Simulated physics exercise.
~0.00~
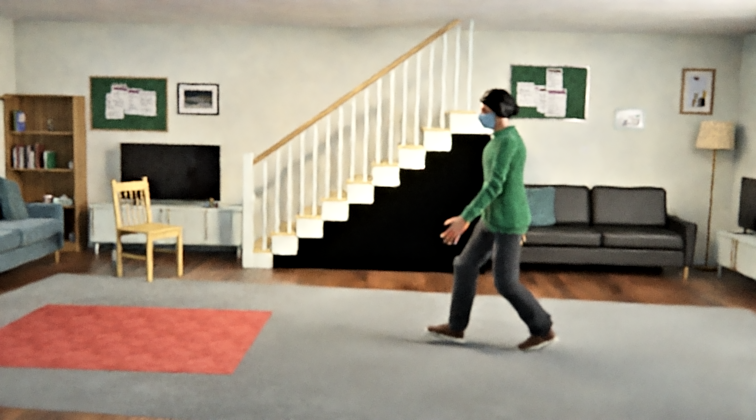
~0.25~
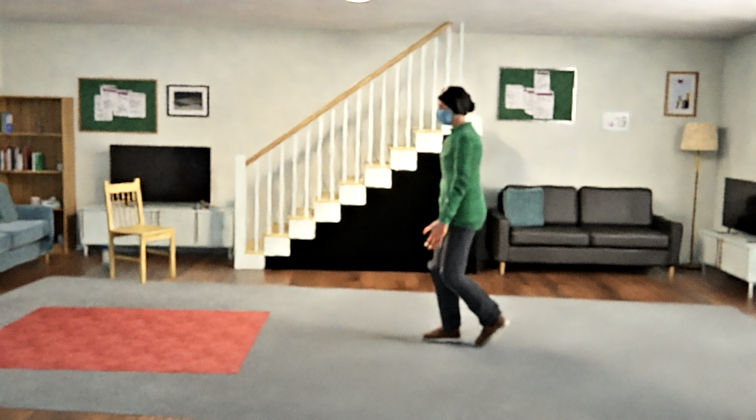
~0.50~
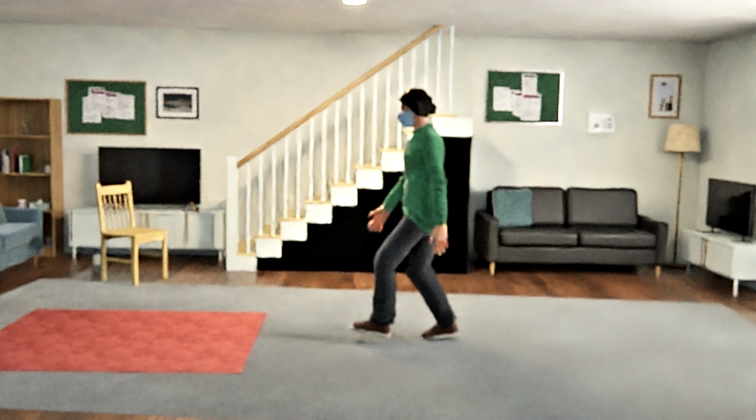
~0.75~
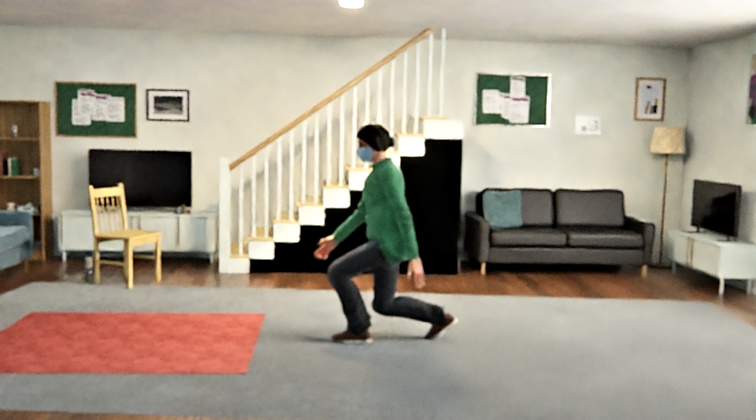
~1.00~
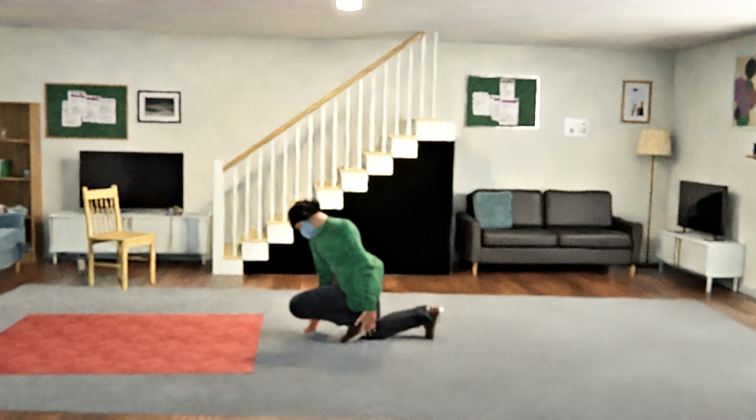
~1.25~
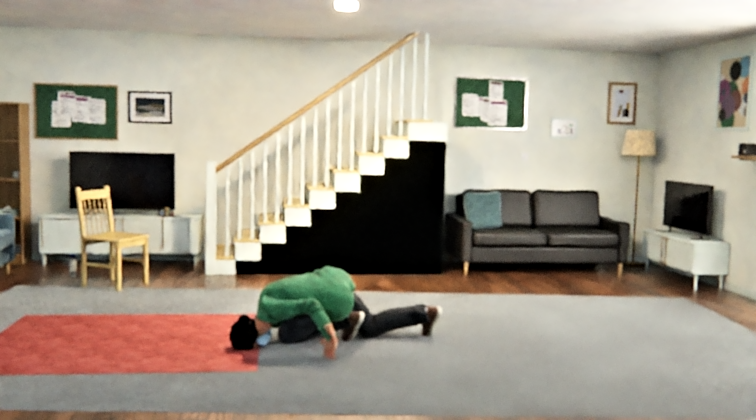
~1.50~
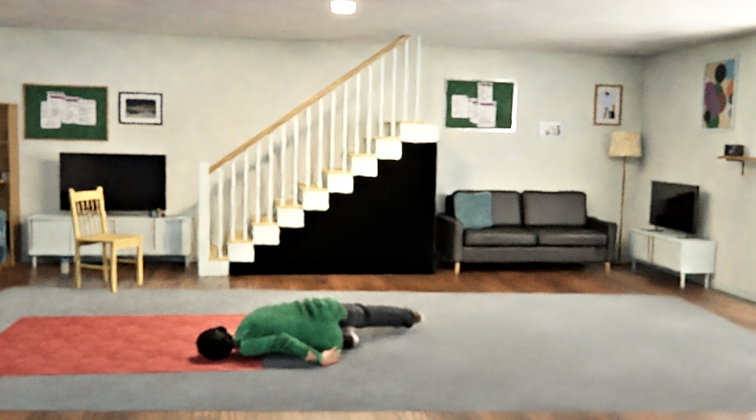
In a living room with a staircase, a masked person in a green sweater walked left towards a red mat, sank to their knees, pitched forward and ended up lying face down, with their head over the mat's near edge.
